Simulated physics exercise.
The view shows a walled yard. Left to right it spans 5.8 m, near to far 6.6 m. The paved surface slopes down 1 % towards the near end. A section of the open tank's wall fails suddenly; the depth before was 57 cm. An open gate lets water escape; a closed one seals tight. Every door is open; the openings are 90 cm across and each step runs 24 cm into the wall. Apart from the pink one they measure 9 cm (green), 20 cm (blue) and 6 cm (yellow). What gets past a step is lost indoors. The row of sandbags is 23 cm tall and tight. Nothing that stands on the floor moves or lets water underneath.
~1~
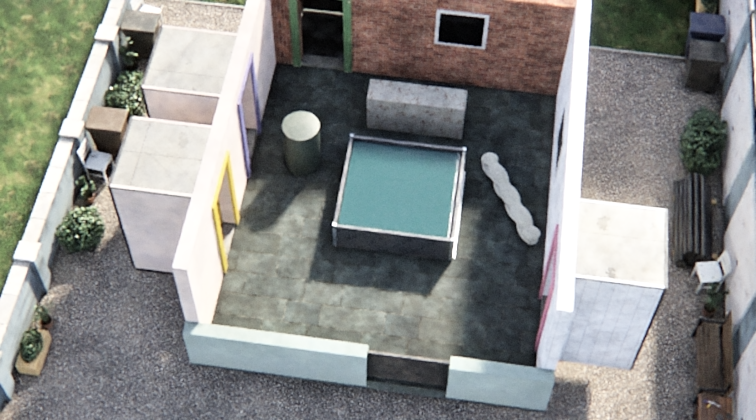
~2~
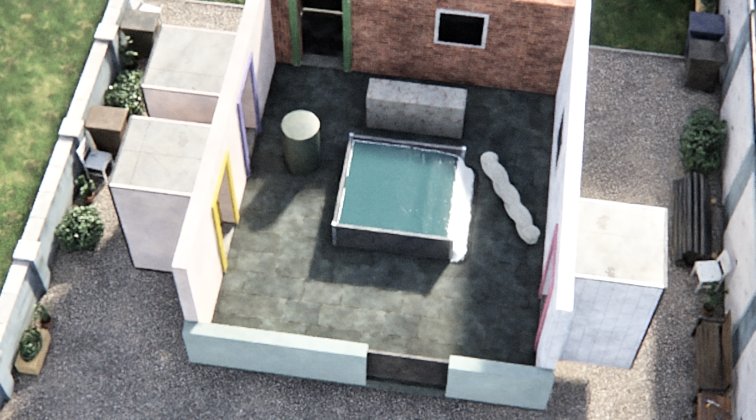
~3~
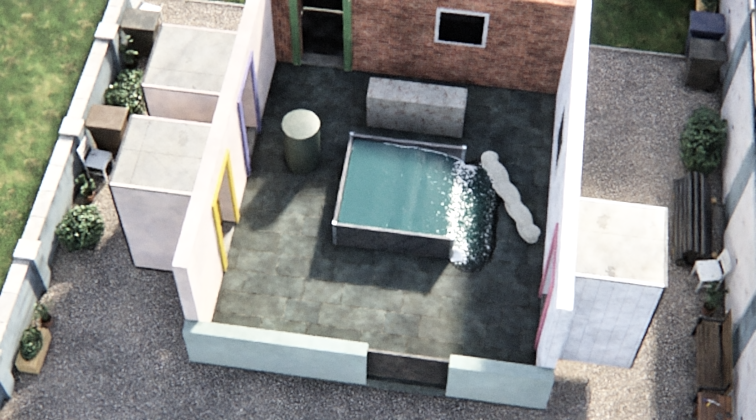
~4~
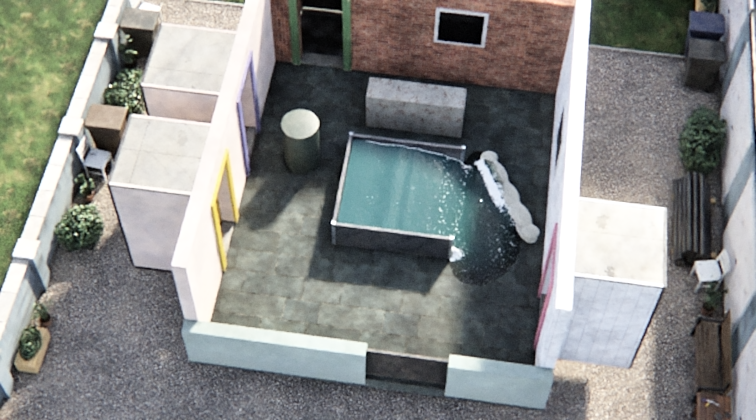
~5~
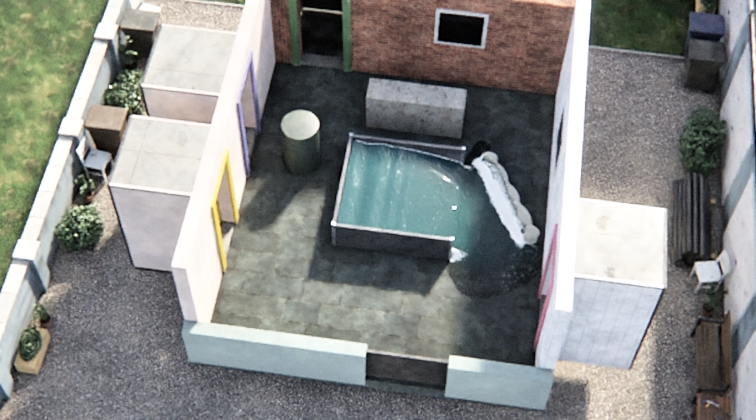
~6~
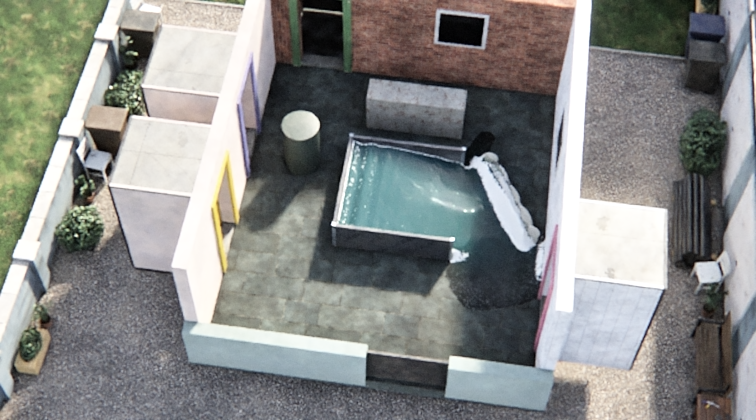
Water bursts through the right side of an open, teal-filled tank in a walled yard with a dark paved floor, seen from high above by a still camera. A pale green cylinder stands left of the tank, a grey block behind it, a wavy white piece to its right, and a yellow doorway at left. The water spills rightward in white froth, reaches the wavy piece, and spreads towards the right wall and the near side.
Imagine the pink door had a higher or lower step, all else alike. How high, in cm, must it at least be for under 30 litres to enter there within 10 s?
About 16 cm.
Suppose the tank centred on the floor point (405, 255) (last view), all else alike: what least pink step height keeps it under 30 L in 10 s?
Then roughly 28 cm.
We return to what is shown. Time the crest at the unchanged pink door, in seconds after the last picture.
Near 1.4 s.
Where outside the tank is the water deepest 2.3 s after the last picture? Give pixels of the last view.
Around (511, 387).
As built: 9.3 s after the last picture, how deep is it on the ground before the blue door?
Some 7.0 cm.
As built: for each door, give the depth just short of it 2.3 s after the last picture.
Depths in cm: Green 0, pink 18, blue 0, yellow 0.
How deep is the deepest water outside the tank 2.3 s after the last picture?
Roughly 38 cm.
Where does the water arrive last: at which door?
Last comes the green one.
Then, 0.7 s after the last picture water covers 20 % of the floor, deepest (40 cm) near (499, 203); 19 cm at the pink door, 0 litres in over its 17 cm step.
Then, 2.3 s after the last picture water covers 45 % of the floor, deepest (38 cm) near (511, 387); 18 cm at the pink door, 17 litres in over its 17 cm step.
Then, 9.3 s after the last picture water covers 95 % of the floor, deepest (12 cm) near (206, 345); 8 cm at the pink door, 21 litres in over its 17 cm step.
At the pink door as built, the water peaked near 23 cm, 1.3 s after the last picture.
With a step of 14 cm, 42 litres would have come in within the 10 s; with 18.5 cm, 14 litres. So under 30 litres takes about 16 cm.
